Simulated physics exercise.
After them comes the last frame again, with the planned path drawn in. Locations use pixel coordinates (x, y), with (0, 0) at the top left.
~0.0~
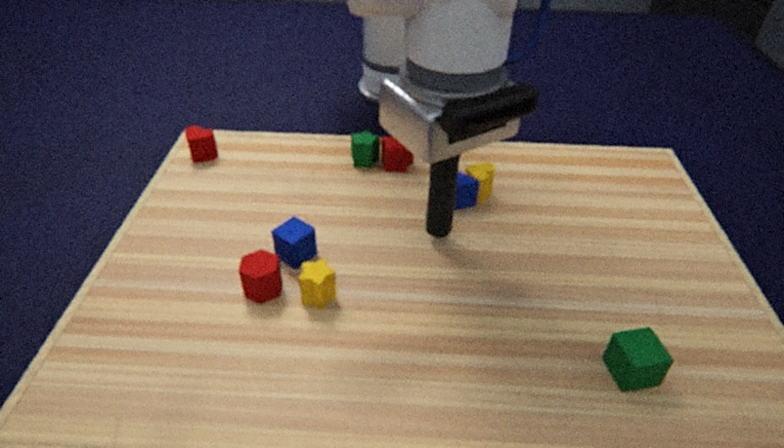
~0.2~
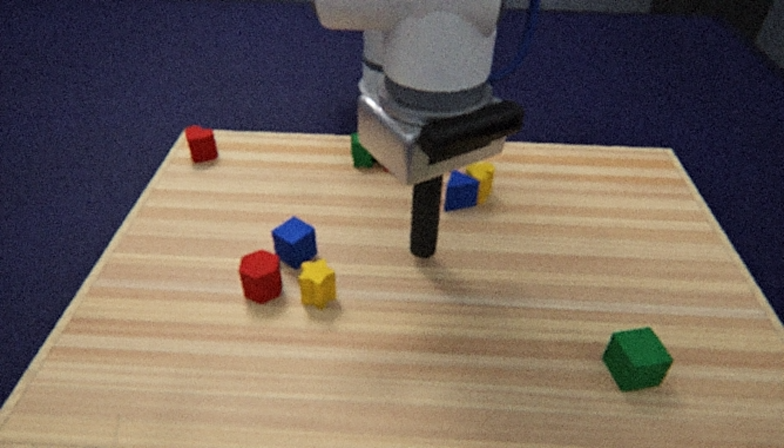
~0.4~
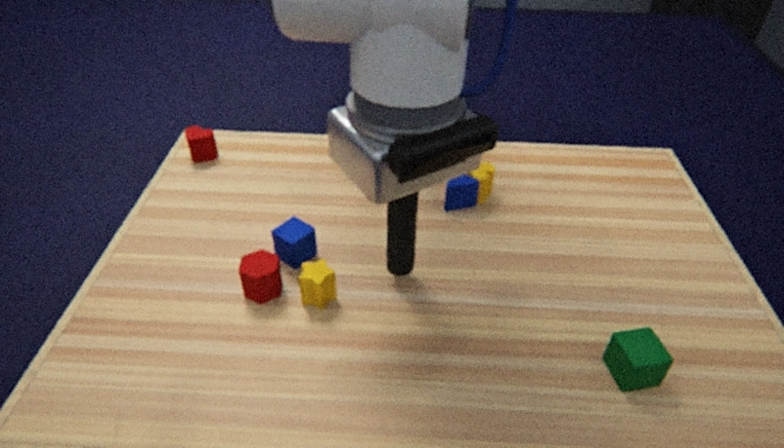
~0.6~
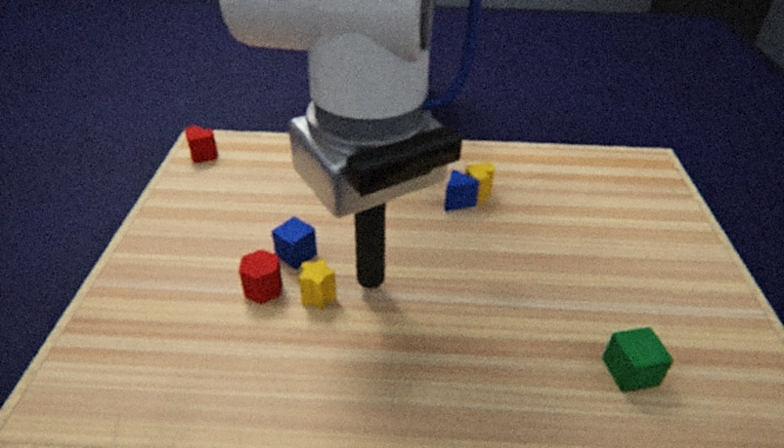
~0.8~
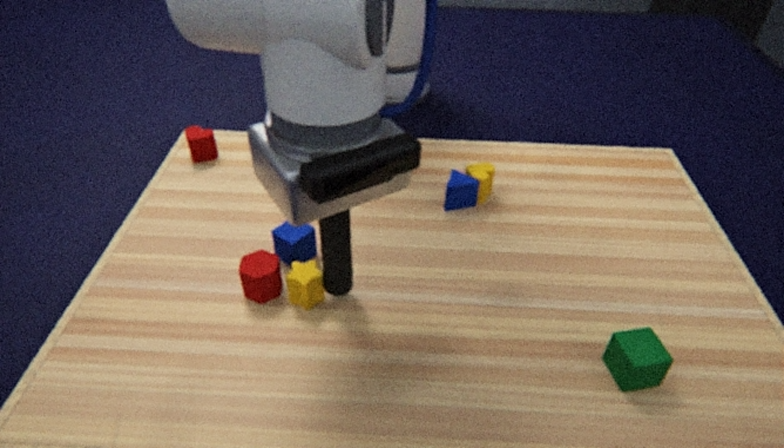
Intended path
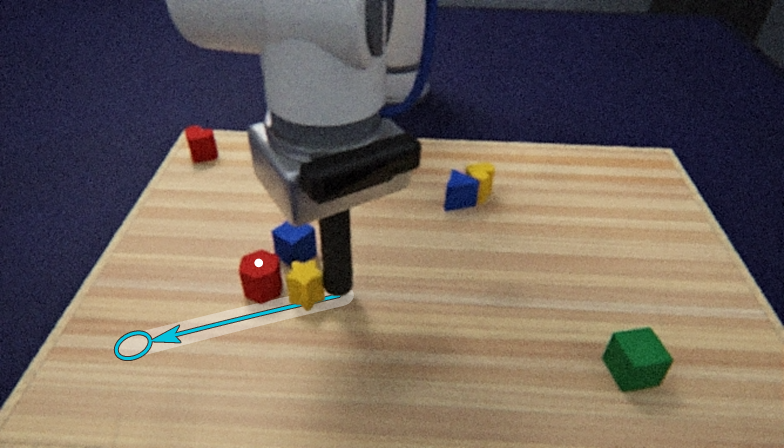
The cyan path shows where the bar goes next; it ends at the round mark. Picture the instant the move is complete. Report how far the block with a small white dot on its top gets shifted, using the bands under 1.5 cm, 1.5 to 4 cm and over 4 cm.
It gets moved 1.5 to 4 cm.
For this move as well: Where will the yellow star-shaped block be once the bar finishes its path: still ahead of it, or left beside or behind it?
It escapes to one side.
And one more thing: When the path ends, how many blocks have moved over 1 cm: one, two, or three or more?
It should be two, as far as I can tell.
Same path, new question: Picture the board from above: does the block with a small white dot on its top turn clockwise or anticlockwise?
It swings round clockwise.
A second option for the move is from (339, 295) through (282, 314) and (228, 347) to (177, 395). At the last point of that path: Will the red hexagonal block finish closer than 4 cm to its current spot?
I believe so.
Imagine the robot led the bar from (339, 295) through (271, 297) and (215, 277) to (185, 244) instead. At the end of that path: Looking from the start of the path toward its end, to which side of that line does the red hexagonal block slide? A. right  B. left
Choice A: Right.
The drawn path runs from (339, 295) to (133, 345); the dot is on the red hexagonal block.
On the path given first. One third of the way, bar (272, 302); red hexagonal block (235, 255), turned 55° clockwise; yellow star-shaped block (241, 278), turned 50° clockwise.
Two thirds of the way, bar (203, 318); red hexagonal block (228, 253), turned 75° clockwise; yellow star-shaped block (203, 275).
At the end, bar (129, 337); red hexagonal block (228, 253), turned 75° clockwise; blue square block not moved; yellow star-shaped block (203, 275), turned 125° clockwise.
